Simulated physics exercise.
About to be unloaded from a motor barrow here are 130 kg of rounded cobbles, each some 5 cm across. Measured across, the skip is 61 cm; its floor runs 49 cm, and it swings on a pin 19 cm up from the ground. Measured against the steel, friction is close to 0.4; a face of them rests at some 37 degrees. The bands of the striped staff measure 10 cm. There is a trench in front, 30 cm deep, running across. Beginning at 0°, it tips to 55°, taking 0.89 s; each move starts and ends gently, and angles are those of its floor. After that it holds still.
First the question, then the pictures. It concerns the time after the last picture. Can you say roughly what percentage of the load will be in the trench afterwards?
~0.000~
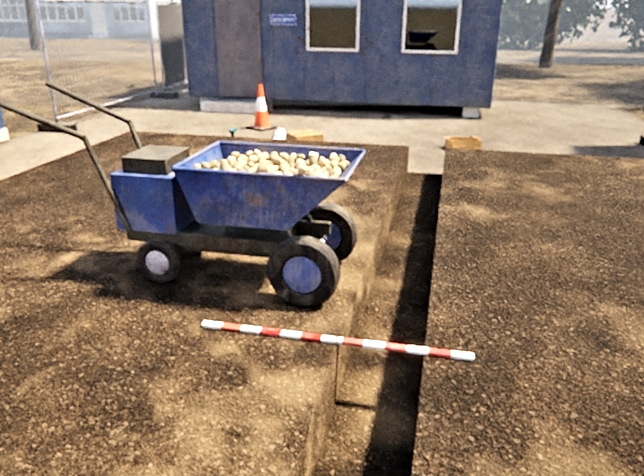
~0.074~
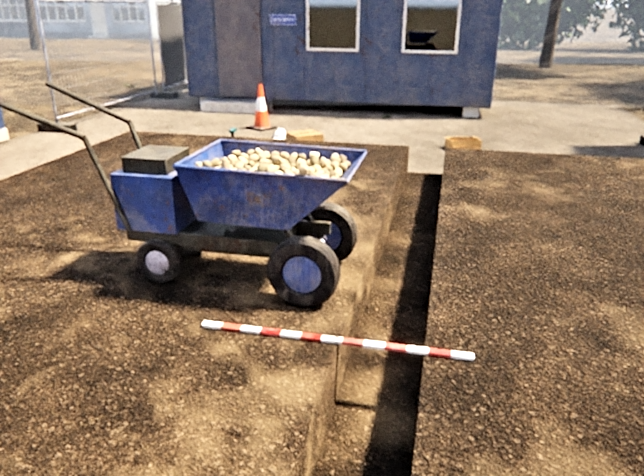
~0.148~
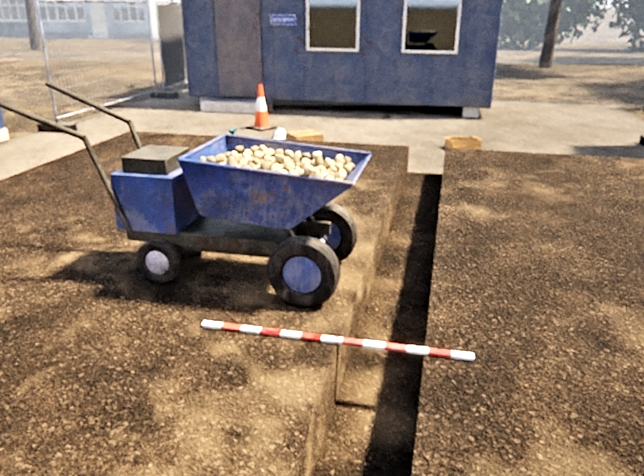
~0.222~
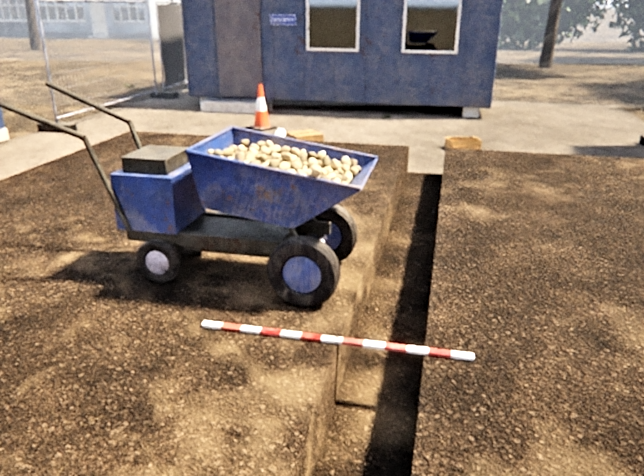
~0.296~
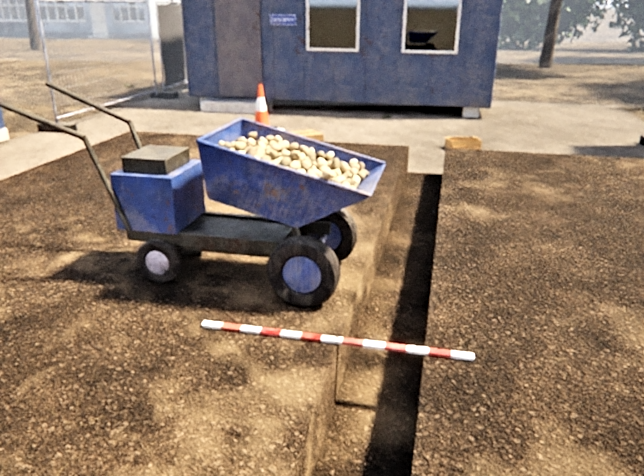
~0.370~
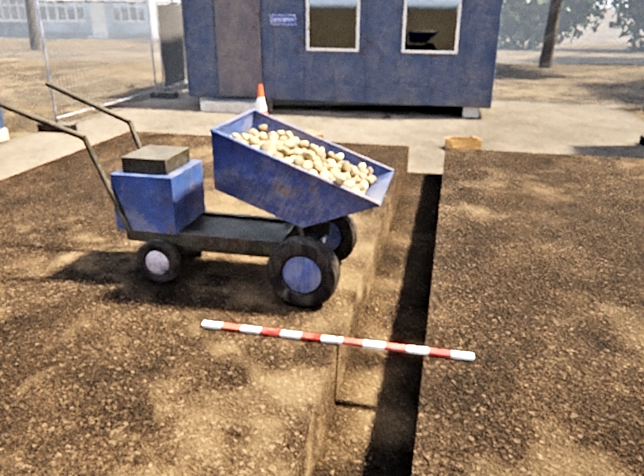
Roughly 36 per cent, I would say.
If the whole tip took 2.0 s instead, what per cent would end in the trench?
Probably about 45 in a hundred.
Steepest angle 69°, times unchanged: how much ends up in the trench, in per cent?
Then about 25 per cent.
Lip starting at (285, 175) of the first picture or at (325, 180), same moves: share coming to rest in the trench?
It comes to about 85 and 55 in a hundred.
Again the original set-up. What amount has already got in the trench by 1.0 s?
Some 5 per cent of the load by that point.
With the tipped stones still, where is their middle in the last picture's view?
Near (447, 294).
After 0.7 s the floor is at 47°; 100 % in the skip; the foremost stones are at (397, 217).
After 1.0 s the floor is at 55°; 90 % in the skip, 5 % in the trench, 5 % past the trench; the foremost stones are at (452, 273).
After 1.3 s the floor is at 55°; 57 % in the skip, 5 % in the trench, 38 % past the trench; the foremost stones are at (527, 305).
After 3.3 s the floor is at 55°; 17 % in the skip, 36 % in the trench, 48 % past the trench; the foremost stones are at (633, 303).
